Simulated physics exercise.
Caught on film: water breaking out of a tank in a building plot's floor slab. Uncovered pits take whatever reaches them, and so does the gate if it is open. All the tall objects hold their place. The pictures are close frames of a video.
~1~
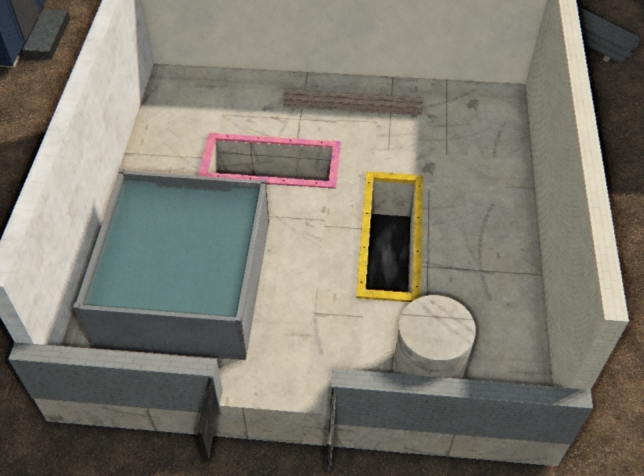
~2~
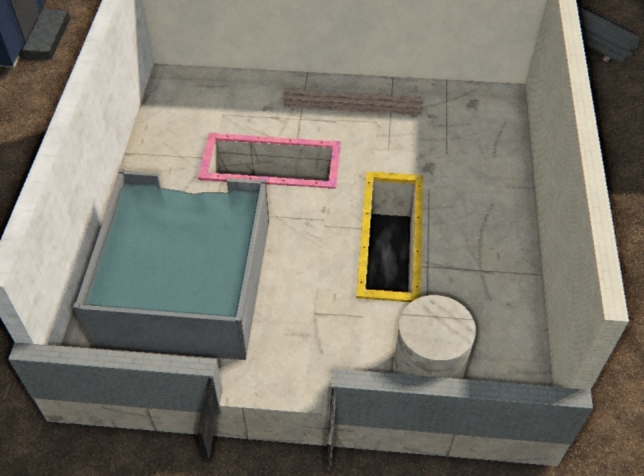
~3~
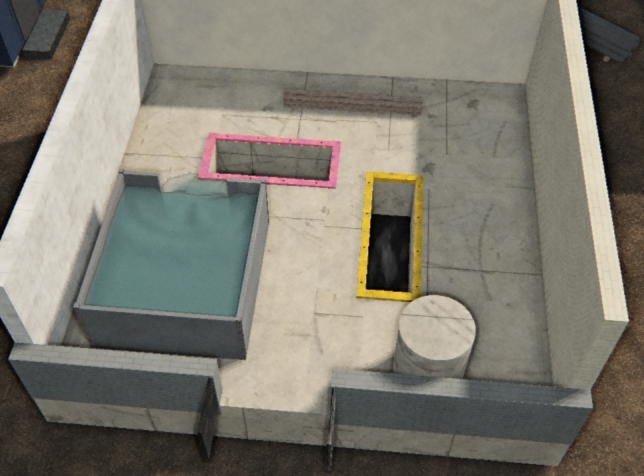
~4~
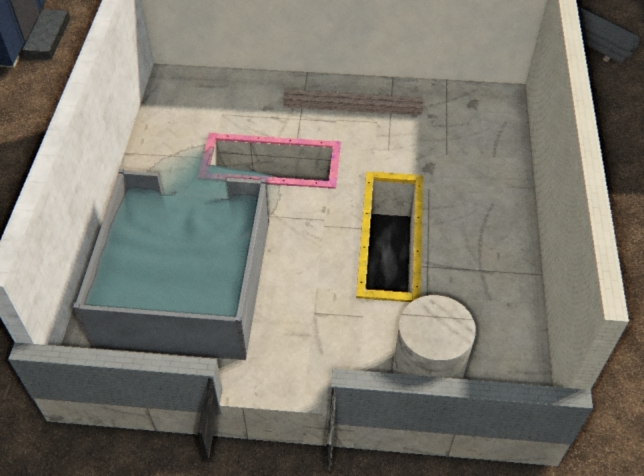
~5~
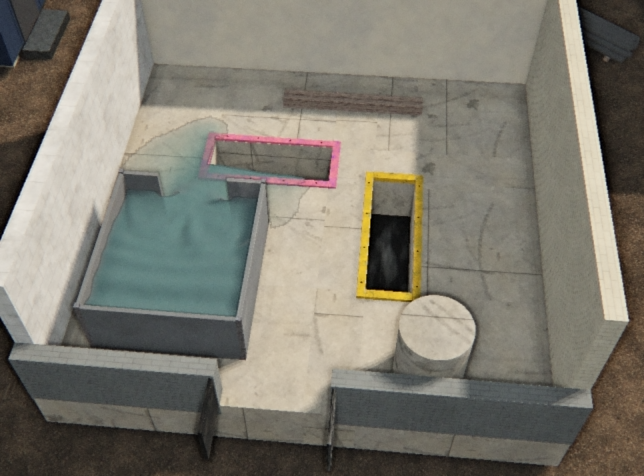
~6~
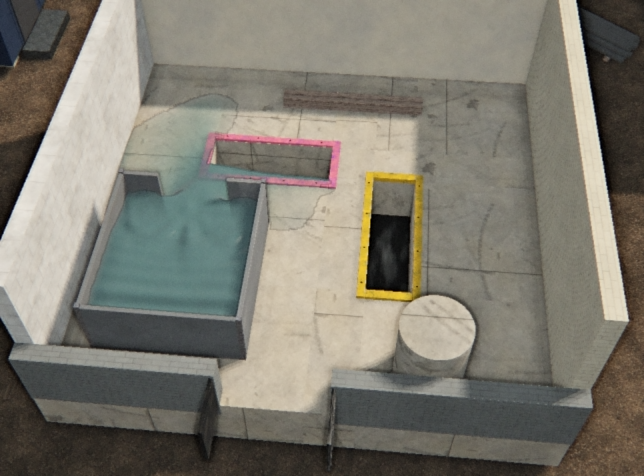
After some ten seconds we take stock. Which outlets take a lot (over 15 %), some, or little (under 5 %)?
The gate takes not even 5 %; the yellow pit takes not even 5 %; the pink pit takes above 15 %.
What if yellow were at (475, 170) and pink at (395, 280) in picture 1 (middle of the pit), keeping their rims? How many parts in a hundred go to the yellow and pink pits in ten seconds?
Per cent: Yellow 20, pink 4.
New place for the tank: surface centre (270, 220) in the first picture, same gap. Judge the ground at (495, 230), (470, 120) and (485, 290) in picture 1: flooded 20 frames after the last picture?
One after the other: Free of water, covered, not flooded.
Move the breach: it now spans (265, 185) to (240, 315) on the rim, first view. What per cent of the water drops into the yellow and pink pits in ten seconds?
Roughly, in per cent: Yellow 40, pink 2.
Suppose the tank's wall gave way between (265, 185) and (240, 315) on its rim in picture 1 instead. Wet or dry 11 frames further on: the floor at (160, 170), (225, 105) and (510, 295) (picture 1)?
In turn: No water, clear, under water.
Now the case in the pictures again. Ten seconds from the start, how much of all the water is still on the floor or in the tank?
Near 56 in a hundred.
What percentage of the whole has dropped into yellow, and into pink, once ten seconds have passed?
Near 0 and 42 in a hundred.
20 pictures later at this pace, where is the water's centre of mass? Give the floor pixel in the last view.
I would point to (207, 204).
A moment on, water covers 20 % of the floor; the gate 0 %, the yellow pit 0 %, the pink pit 12 %.
Next, water covers 25 % of the floor; the gate 0 %, the yellow pit 0 %, the pink pit 20 %.
Then, water covers 35 % of the floor; the gate 0 %, the yellow pit 0 %, the pink pit 28 %.
Later, water covers 65 % of the floor; the gate 0 %, the yellow pit 1 %, the pink pit 38 %.
In the end, water covers 90 % of the floor; the gate 1 %, the yellow pit 1 %, the pink pit 42 %.
